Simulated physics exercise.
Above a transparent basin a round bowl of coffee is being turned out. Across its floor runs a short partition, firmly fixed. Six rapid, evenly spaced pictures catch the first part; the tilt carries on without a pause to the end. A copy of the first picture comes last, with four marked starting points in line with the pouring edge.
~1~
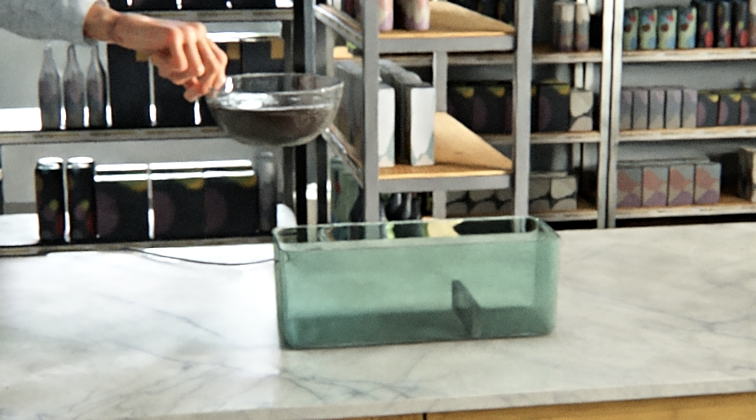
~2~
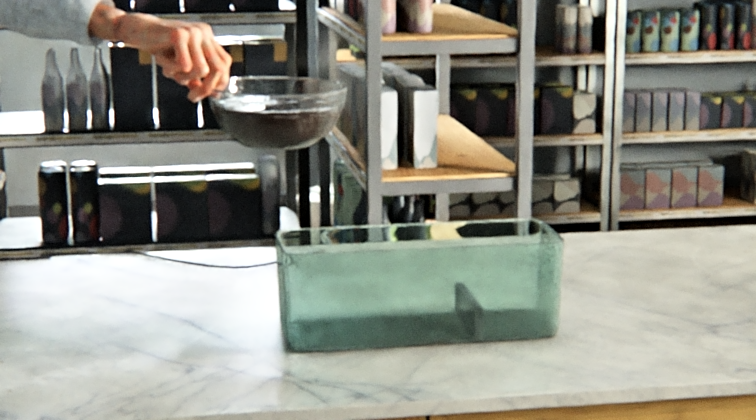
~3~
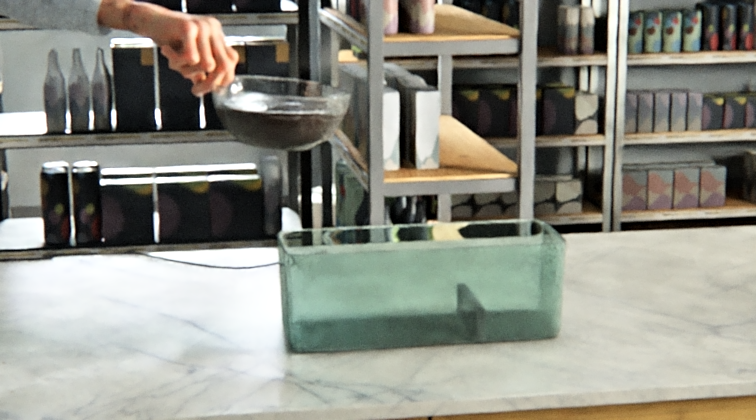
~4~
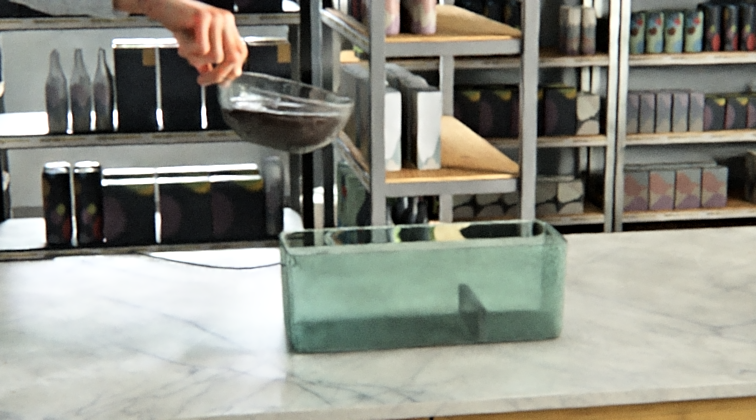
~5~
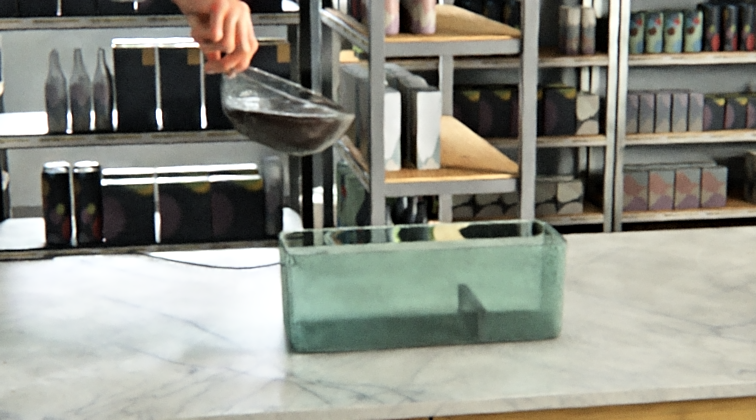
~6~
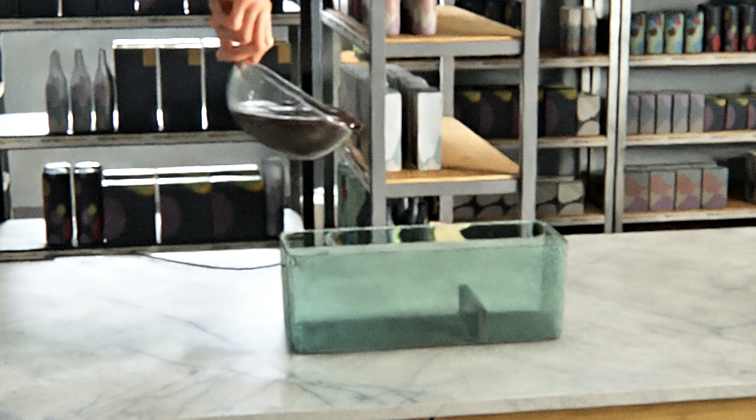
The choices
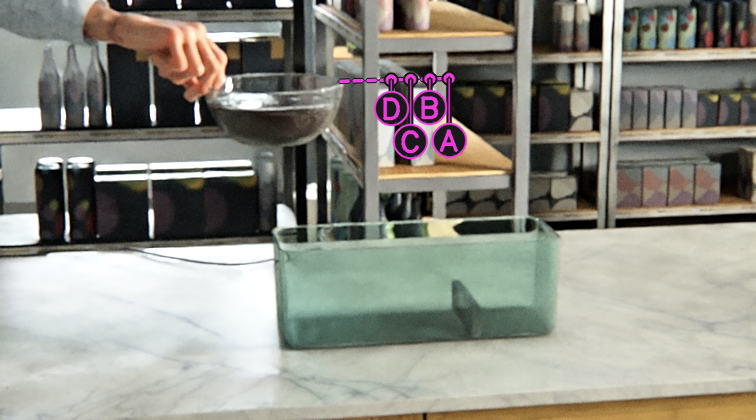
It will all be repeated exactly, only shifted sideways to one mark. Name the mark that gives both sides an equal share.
I would pick dot B.
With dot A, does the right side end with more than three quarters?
No, it does not.
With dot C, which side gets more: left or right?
The left one.
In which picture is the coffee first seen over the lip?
In picture 6.
In magenta, A at (449, 78); B at (429, 79); C at (410, 79); D at (391, 80).
For dot A, about 37 % ends left of the wall and 60 % right of it.
For dot B, about 51 % ends left of the wall and 47 % right of it.
For dot C, about 67 % ends left of the wall and 31 % right of it; 3 % is lost outside.
For dot D, about 86 % ends left of the wall and 9 % right of it; 5 % is lost outside.
